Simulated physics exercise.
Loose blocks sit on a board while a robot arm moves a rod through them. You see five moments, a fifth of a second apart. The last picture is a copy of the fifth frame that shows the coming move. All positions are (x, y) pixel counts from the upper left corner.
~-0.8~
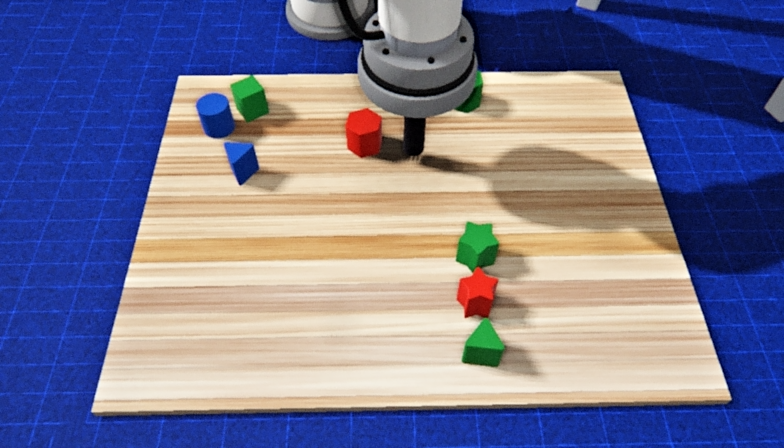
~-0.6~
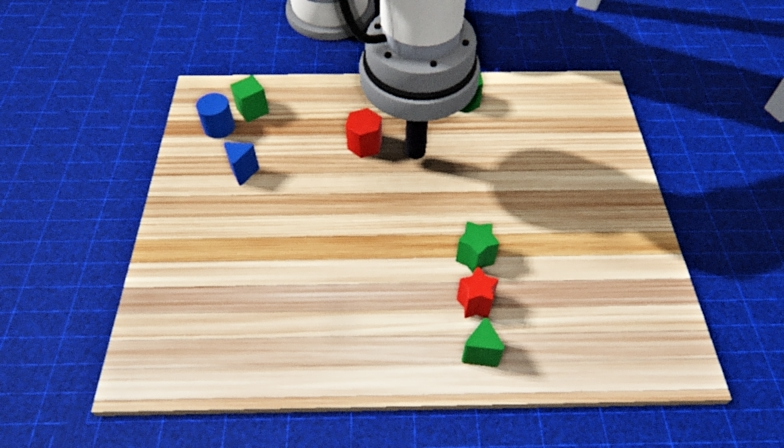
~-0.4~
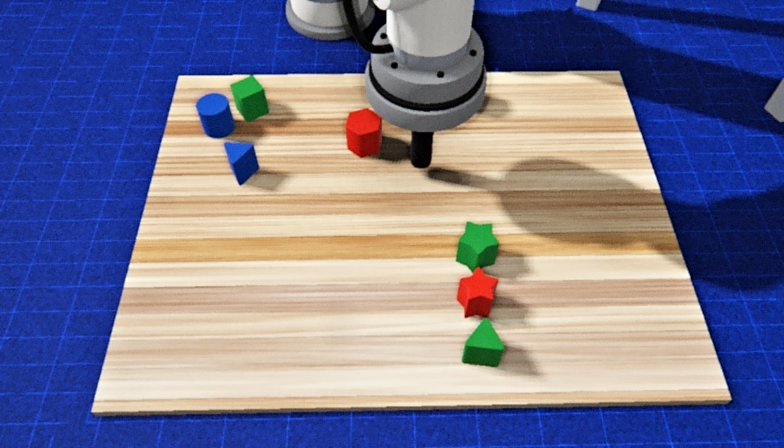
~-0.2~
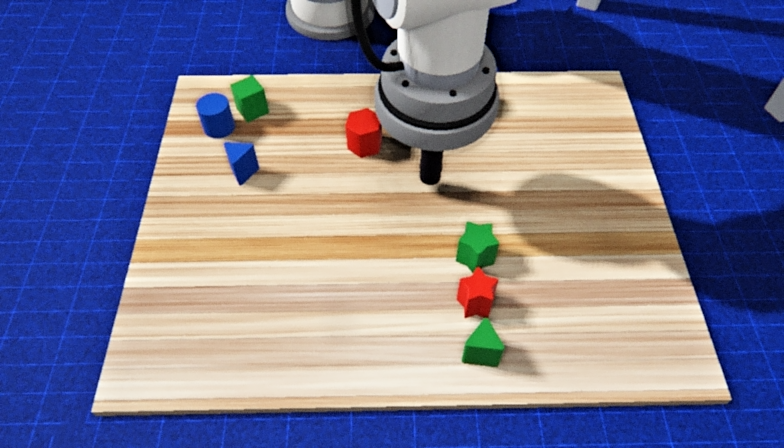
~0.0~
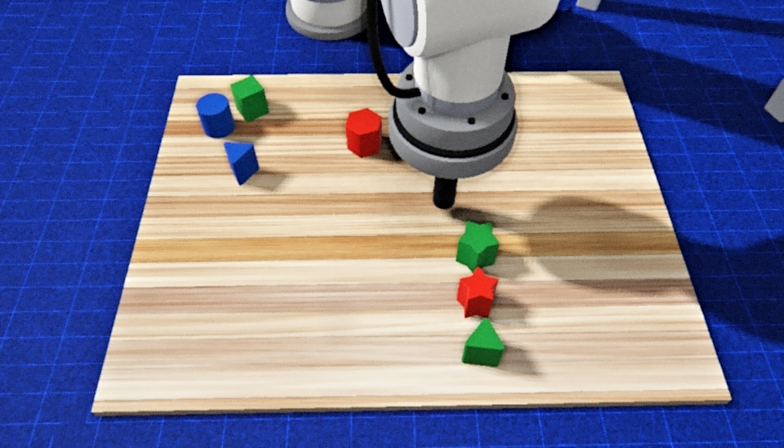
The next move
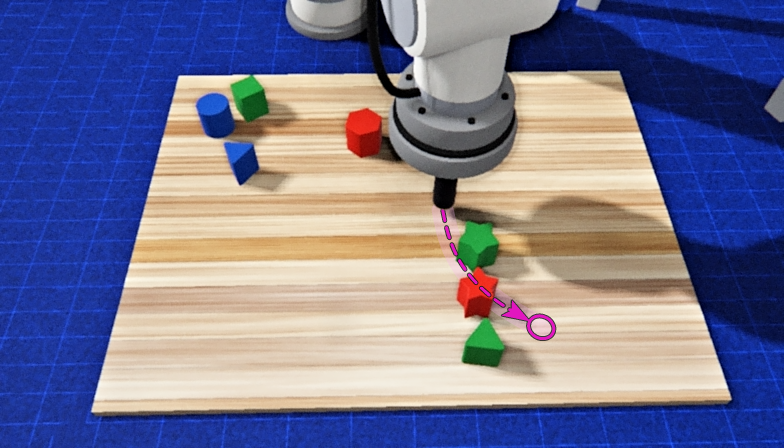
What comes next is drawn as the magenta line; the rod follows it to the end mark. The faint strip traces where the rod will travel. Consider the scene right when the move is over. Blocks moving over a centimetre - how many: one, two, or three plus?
Blocks that move over 1 cm: Two.
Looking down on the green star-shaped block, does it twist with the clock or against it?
Turns anticlockwise.
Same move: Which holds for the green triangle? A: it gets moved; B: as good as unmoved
Option B.
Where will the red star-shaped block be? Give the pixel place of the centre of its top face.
(489, 304)
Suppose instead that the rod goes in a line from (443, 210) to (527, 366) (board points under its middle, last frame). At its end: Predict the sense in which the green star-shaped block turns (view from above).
Looking down, it rotates anti-clockwise.
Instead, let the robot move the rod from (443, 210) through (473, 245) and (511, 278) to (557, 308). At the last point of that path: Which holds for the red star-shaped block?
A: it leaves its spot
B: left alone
The correct letter is A.
The line goes from (443, 210) via (456, 254) and (490, 295), ending at (541, 327).
On the path given first. One third of the way, rod at (457, 246); green star-shaped block at (486, 240).
Two thirds of the way, rod at (492, 288); green star-shaped block at (506, 250), turned 70° anticlockwise; red star-shaped block at (485, 300), turned 45° clockwise.
At the end, rod at (544, 320); green star-shaped block at (506, 250), turned 70° anticlockwise; red star-shaped block at (489, 304), turned 75° clockwise; green triangle unmoved.
